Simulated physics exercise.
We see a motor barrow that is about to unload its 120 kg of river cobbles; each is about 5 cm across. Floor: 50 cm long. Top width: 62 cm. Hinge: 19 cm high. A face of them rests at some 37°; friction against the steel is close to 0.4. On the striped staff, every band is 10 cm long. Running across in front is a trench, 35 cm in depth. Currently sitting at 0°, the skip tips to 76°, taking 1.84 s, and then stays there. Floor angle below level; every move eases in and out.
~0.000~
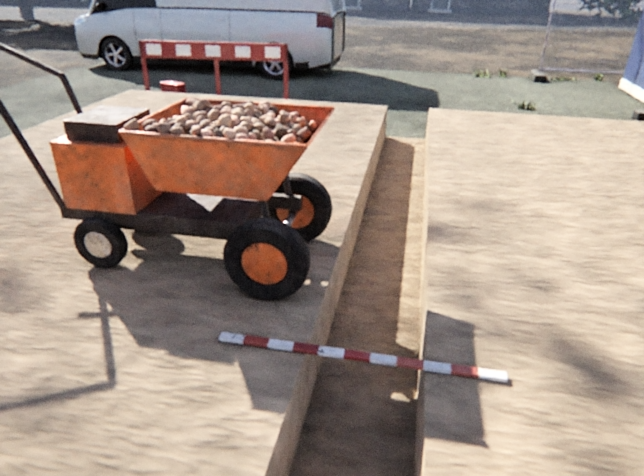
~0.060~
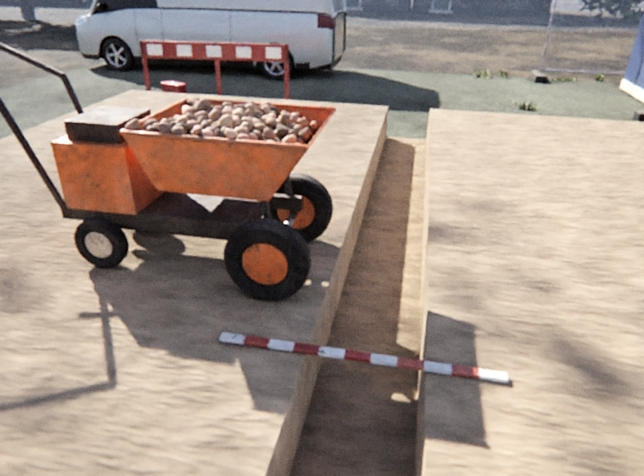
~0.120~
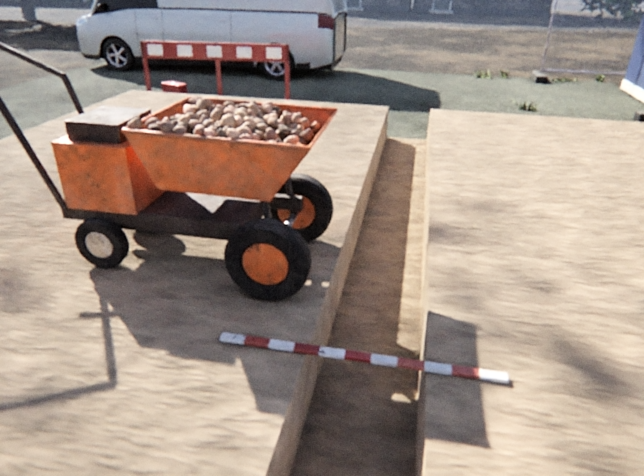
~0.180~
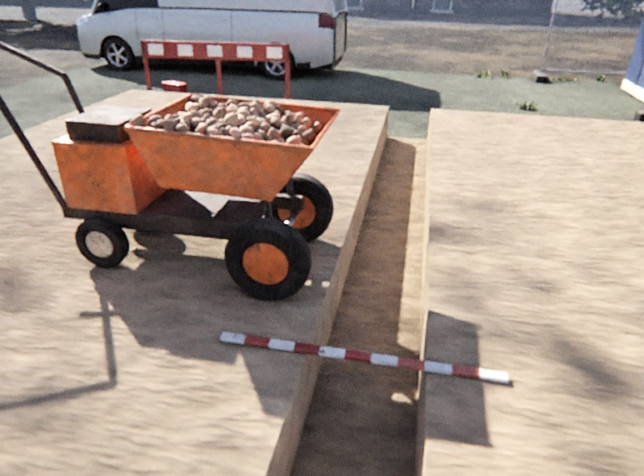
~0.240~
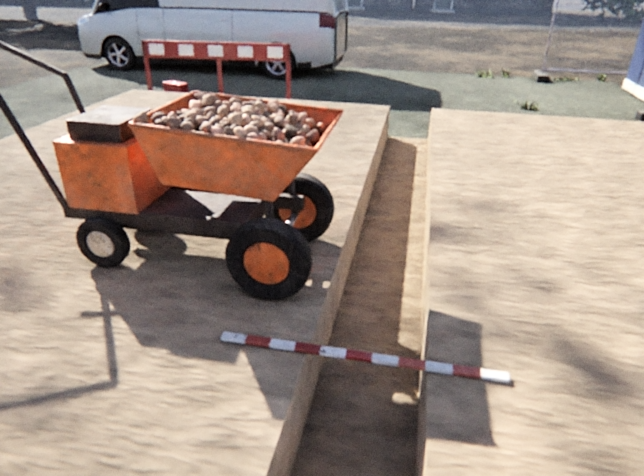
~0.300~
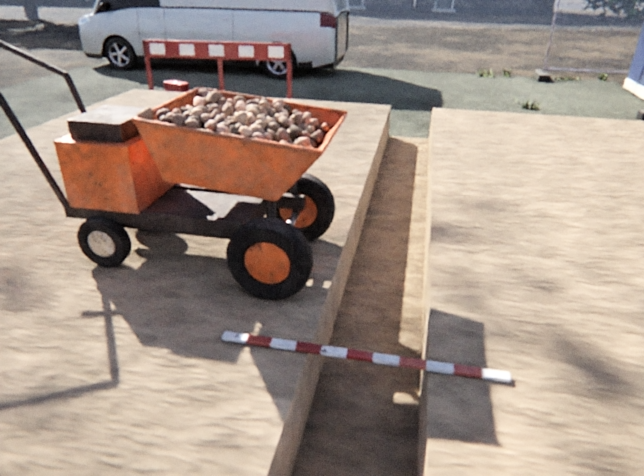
The clip shows an orange motor barrow heaped with rounded stones standing left of a narrow trench crossed by a red-and-white staff, as its skip tilts slightly down toward the right while the wheels stay still.
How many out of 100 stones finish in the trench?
About 59 of them.
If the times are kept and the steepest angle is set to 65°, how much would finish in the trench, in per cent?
About 60%.
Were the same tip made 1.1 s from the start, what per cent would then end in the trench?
Close to 50 percent, then.
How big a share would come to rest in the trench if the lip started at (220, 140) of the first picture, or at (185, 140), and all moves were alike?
Near 100 then near 70 percent.
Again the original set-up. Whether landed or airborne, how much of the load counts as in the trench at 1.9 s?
By then, around 30 percent.
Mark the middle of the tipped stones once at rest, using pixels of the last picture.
At about pixel (417, 322) in the last view.
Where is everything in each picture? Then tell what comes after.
In the first frame, lip at (306, 147), floor tilted 0°, highest stones at (233, 109).
In the second frame, the skip is at 0°, its lip at (307, 148); the top of the load is at (234, 109); the stones move at 0.1 m/s on average.
In the third frame, lip at (310, 149), floor tilted 1°, highest stones at (235, 109); the stones move at 0.1 m/s on average.
In the fourth frame, the skip is at 2°, its lip at (313, 150); the top of the load is at (223, 107); the stones move at 0.2 m/s on average.
In the fifth frame, the skip is at 4°, its lip at (317, 151); the top of the load is at (227, 105); the stones move at 0.2 m/s on average.
In the sixth frame, lip at (322, 153), floor tilted 5°, highest stones at (226, 101); the stones move at 0.3 m/s on average.
After 1.4 s the floor is at 64°; 93 % in the skip, 5 % in the trench, 2 % past the trench; the foremost stones are at (453, 283).
After 1.9 s the floor is at 76°; 36 % in the skip, 28 % in the trench, 36 % past the trench; the foremost stones are at (581, 318).
After 2.3 s the floor is at 76°; 13 % in the skip, 44 % in the trench, 43 % past the trench; the foremost stones are at (637, 329).
After 4.2 s the floor is at 76°; 0 % in the skip, 59 % in the trench, 41 % past the trench; the foremost stones are past the picture's edge.
